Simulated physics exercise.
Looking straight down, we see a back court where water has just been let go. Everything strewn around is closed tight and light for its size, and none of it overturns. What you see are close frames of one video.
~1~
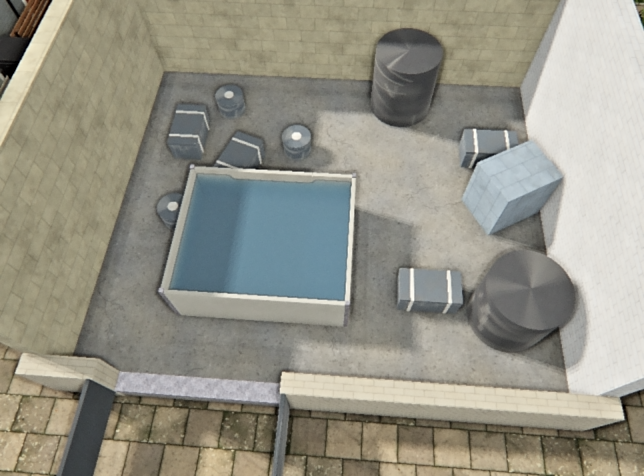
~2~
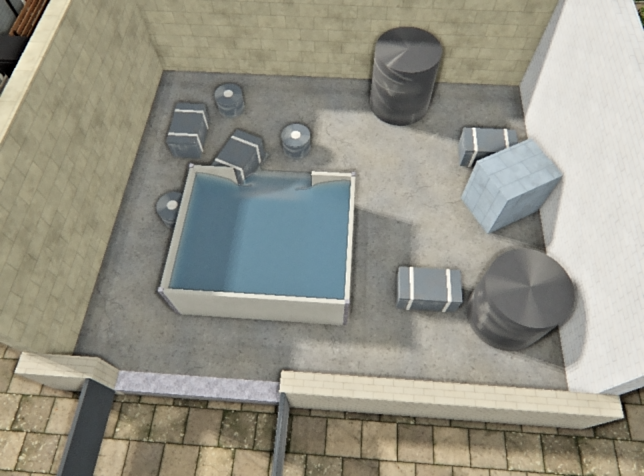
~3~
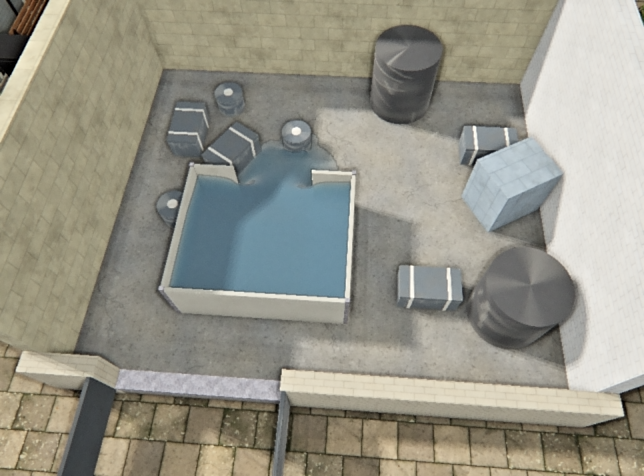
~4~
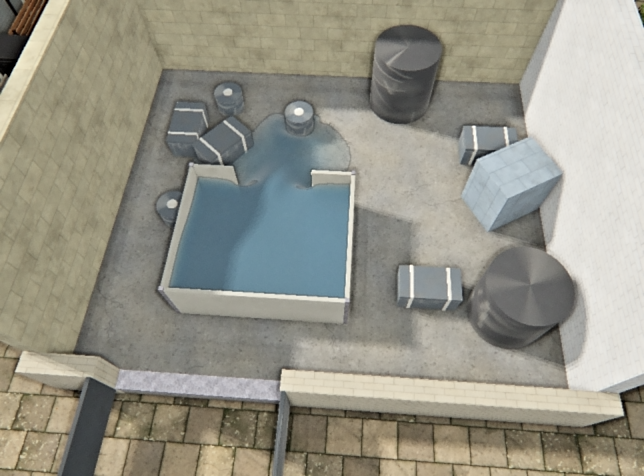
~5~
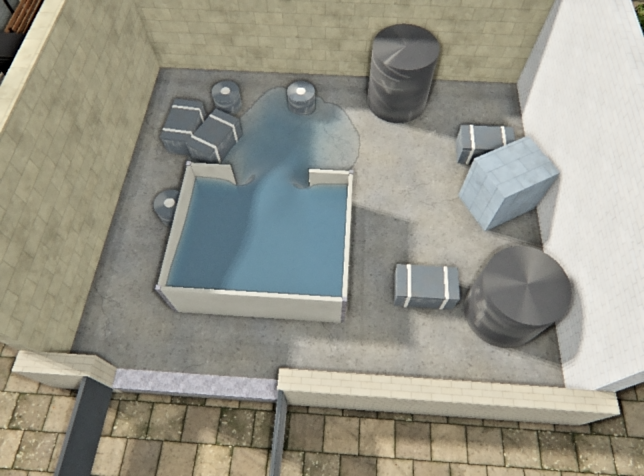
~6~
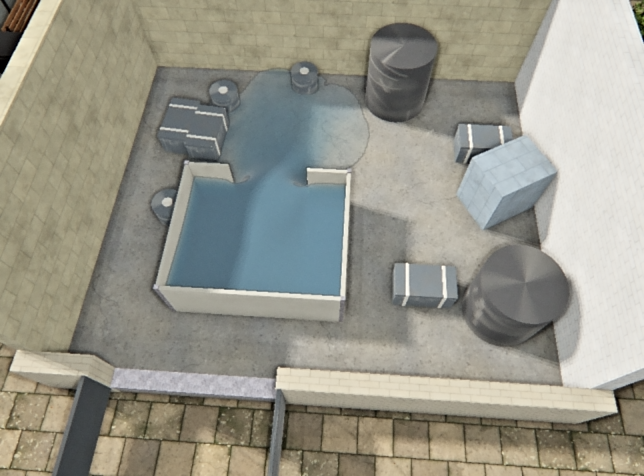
In a walled court, water spreads from a pool's open back, shifting a trunk and tub.
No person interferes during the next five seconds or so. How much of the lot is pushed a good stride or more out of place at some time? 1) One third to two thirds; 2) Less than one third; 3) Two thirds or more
3.
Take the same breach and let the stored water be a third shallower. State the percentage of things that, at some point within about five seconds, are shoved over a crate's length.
I get 70 percent.
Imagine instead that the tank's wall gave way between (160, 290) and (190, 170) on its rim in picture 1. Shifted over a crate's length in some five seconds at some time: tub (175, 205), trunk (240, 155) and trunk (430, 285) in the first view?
Well, in order they come out as beyond that mark, under that mark and under that mark.
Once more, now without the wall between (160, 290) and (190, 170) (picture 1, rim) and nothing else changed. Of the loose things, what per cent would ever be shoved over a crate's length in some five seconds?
Near 40 %.
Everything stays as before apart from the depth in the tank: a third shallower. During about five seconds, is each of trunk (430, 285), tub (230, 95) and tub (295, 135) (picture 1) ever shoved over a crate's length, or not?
Taking each in turn, the answer is came up short, did it, did it.
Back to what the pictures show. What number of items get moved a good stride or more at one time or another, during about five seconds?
The figure is 5.
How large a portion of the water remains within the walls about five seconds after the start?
It comes to about 98 parts in a hundred.
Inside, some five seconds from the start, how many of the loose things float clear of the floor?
The answer is 4.
A moment on, 2 of 7 are well off their spots; 1 afloat.
Next, 4 of 7 are well off their spots; 3 afloat.
Later, 4 of 7 are well off their spots; 6 afloat.
In the end, 4 of 7 are well off their spots, and 5 have been at some point; 4 afloat.
